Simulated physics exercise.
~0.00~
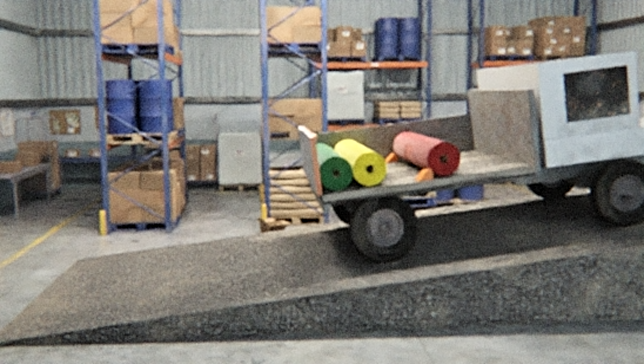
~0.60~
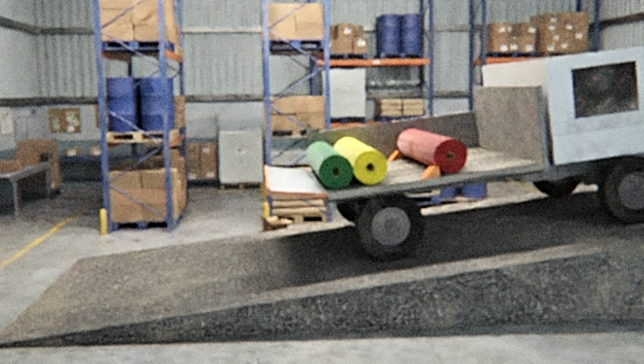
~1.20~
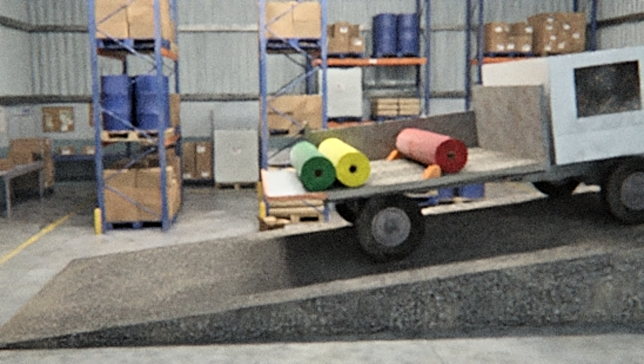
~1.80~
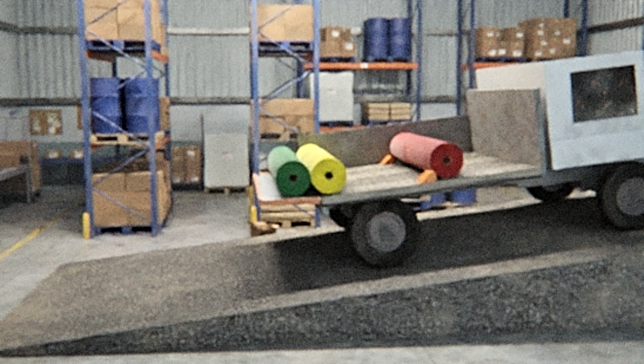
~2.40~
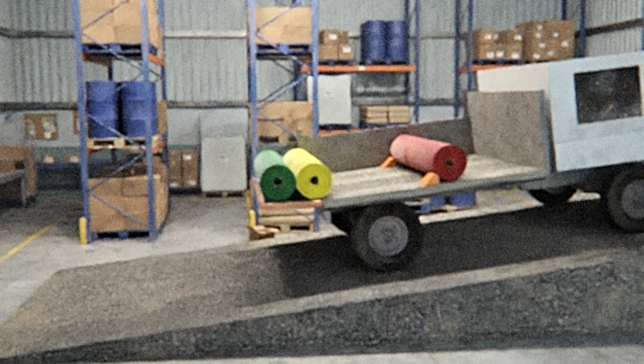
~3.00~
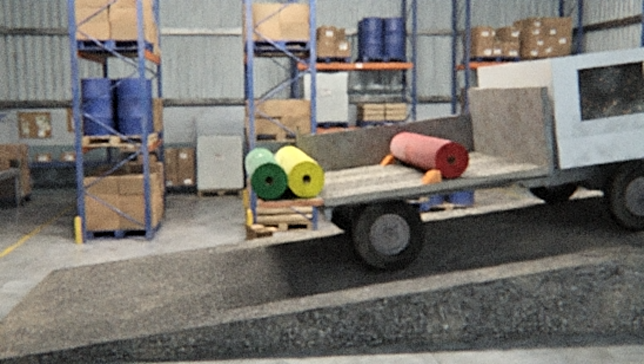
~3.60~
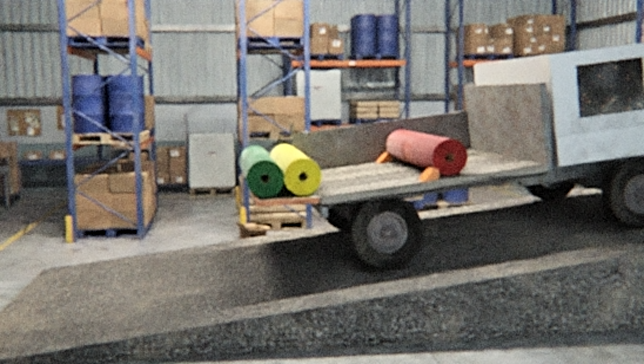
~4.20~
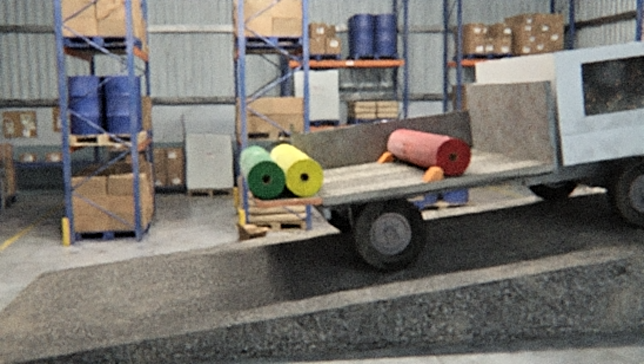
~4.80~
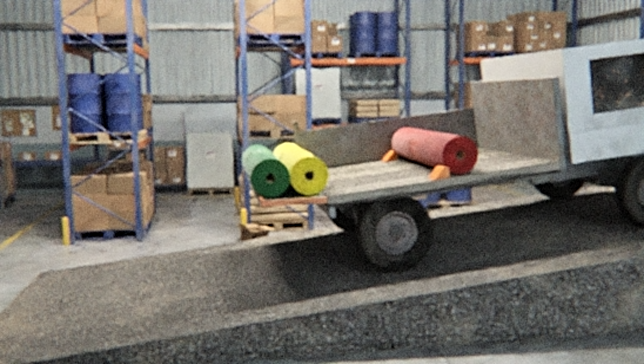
A pale pick-up truck stands on a sloping ramp in a warehouse, seen from the side with its open tail end low and to the left, as the view drifts slightly. Green, yellow and red rolls lie end-on across its bed, the red one resting against an orange chock, with racks of boxes and blue barrels behind. The tailgate swings down to the left and stops. The green and yellow rolls then roll left together, down onto the lowered gate. They come to rest side by side at its edge, while the red roll stays by the chock.
